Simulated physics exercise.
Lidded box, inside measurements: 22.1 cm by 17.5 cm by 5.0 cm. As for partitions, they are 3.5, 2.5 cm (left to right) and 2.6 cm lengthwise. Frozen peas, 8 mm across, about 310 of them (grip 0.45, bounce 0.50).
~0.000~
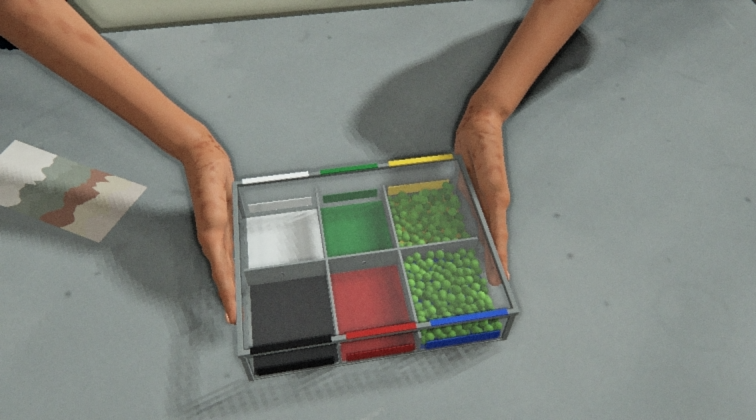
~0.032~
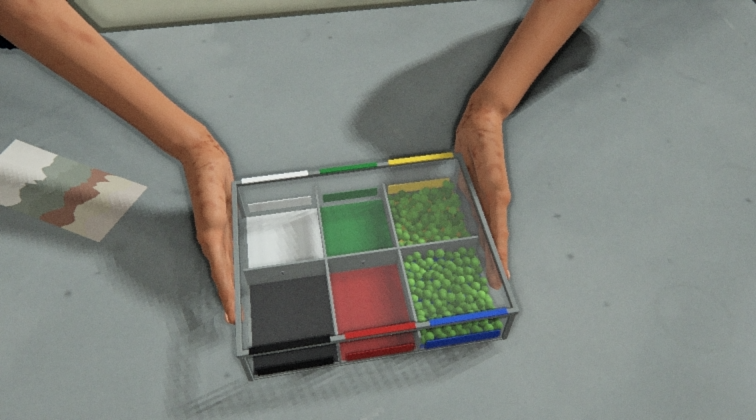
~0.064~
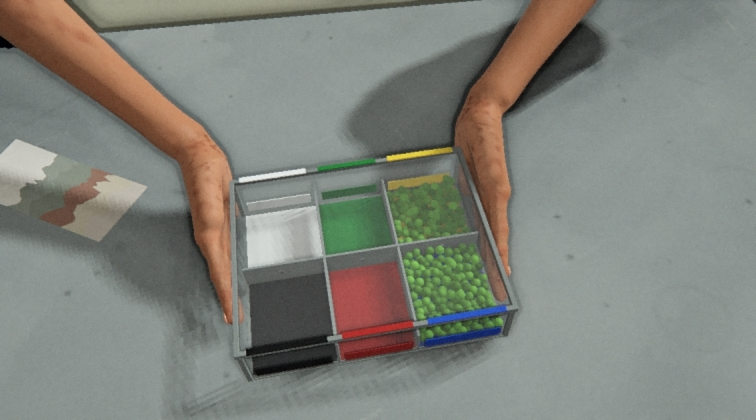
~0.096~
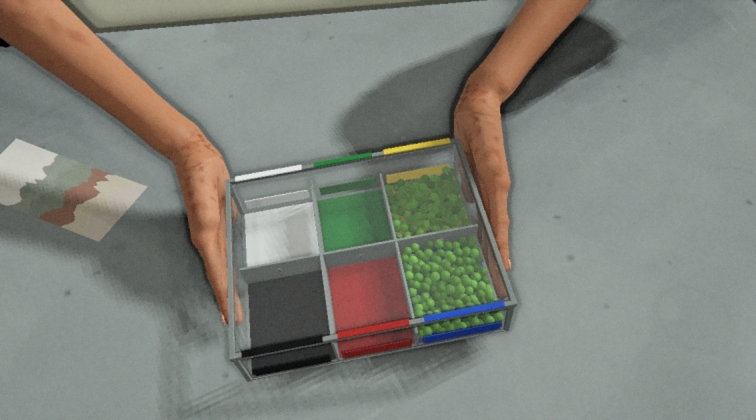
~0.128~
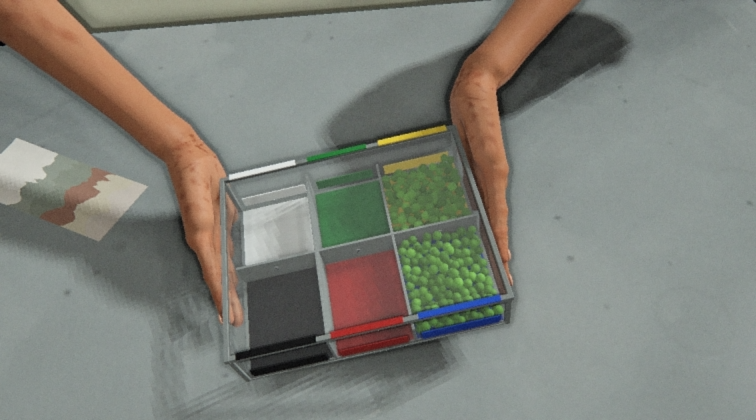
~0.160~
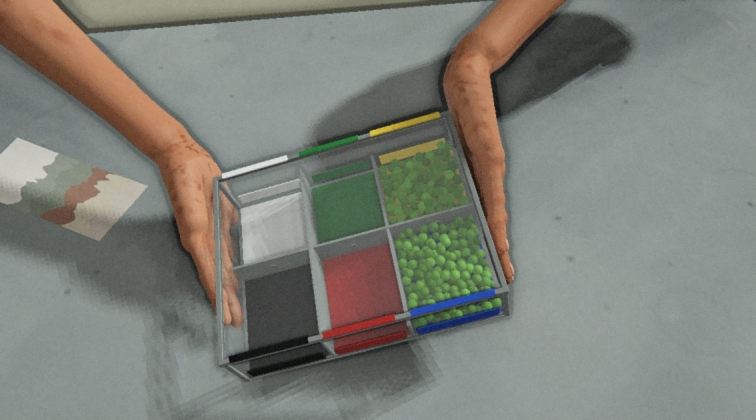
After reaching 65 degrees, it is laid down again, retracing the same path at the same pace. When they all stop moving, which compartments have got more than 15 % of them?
Red: Succeeds. Blue: Succeeds. Green: Fails. Yellow: Succeeds. White: Fails. Black: Fails.
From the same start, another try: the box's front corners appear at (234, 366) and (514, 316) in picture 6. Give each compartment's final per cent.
Red 15, blue 55, green 0, yellow 30, white 0, black 0.
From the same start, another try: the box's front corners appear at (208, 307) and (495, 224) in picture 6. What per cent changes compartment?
About 50 per cent.
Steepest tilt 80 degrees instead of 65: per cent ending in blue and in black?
The blue compartment would get 15 per cent and the black one 20 per cent.
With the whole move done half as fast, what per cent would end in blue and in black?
Then blue would get 45 per cent, while black would get 0 per cent.
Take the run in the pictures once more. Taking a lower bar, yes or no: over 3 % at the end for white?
White compartment - not above it.
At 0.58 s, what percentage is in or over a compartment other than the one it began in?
About 15 percent.
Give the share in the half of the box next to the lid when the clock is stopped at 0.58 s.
Roughly 30 per cent.
After 0.58 s, tilt 64 degrees; red 10 %, blue 50 %, green 5 %, yellow 35 %.
After 0.86 s, tilt 26 degrees; red 30 %, blue 30 %, green 10 %, yellow 20 %, black 5 %.
After 1.24 s, tilt 0 degrees; red 30 %, blue 30 %, green 10 %, yellow 20 %, black 5 %.
By 1.8 s all is still; red 30 %, blue 30 %, green 10 %, yellow 20 %, white 0 %, black 5 %.
